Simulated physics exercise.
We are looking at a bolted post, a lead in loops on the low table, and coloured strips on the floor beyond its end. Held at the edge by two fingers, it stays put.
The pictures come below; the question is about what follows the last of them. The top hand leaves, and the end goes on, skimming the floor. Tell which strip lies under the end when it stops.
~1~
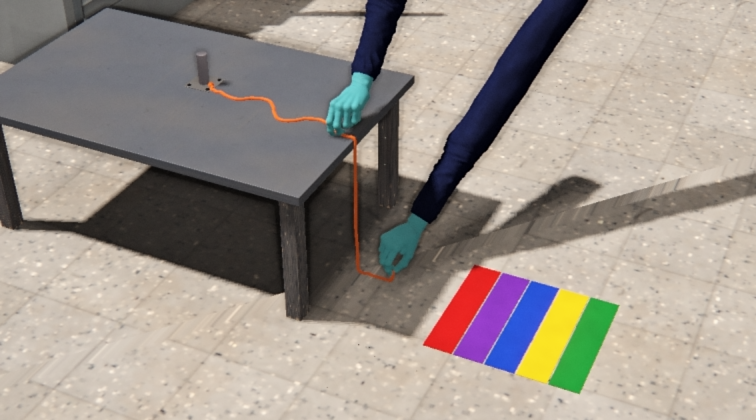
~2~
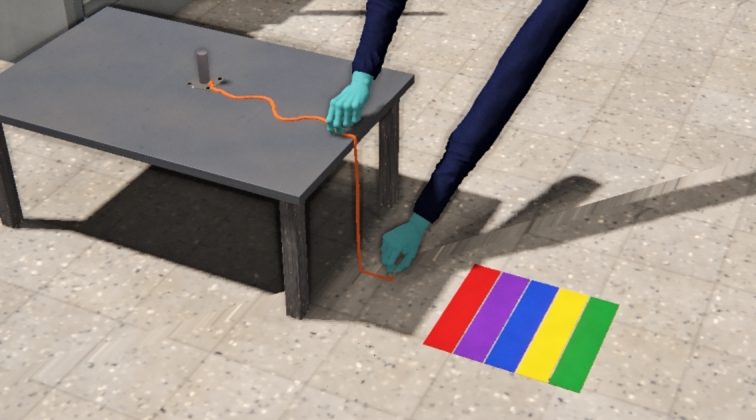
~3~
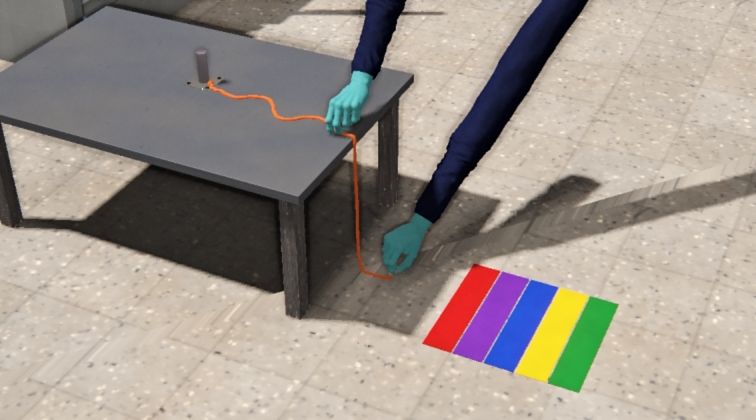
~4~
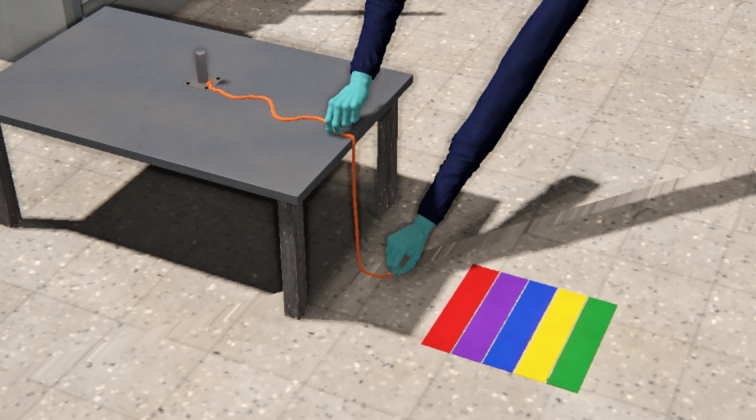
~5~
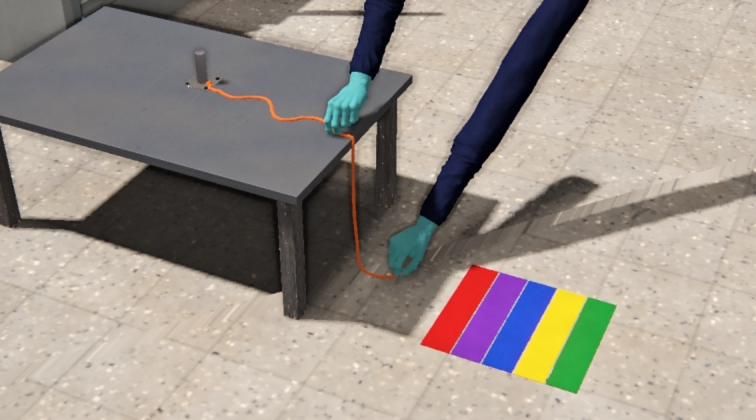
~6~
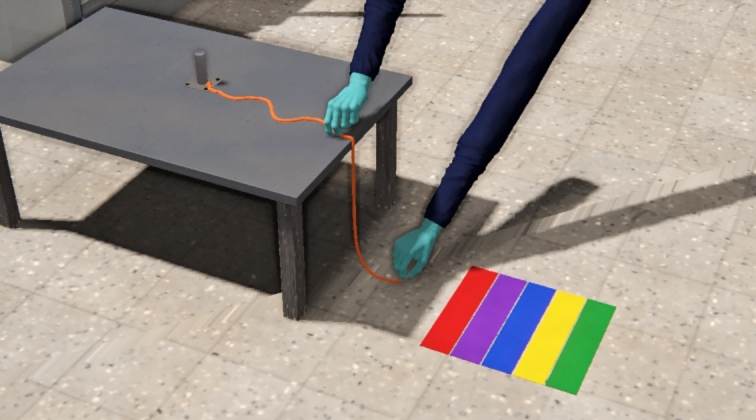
The blue strip.
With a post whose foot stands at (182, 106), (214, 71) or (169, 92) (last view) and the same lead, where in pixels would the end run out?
Approximate places, in that order: (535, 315), (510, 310), (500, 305).
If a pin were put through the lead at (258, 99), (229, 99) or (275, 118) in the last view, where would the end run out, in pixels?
Going try by try, I'd put it close to (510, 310), then (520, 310), and finally (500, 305).
Soon after, end near (472, 296); over red.
After that, end near (504, 305); over purple.
At the stop, end near (524, 311); over blue. Over blue.
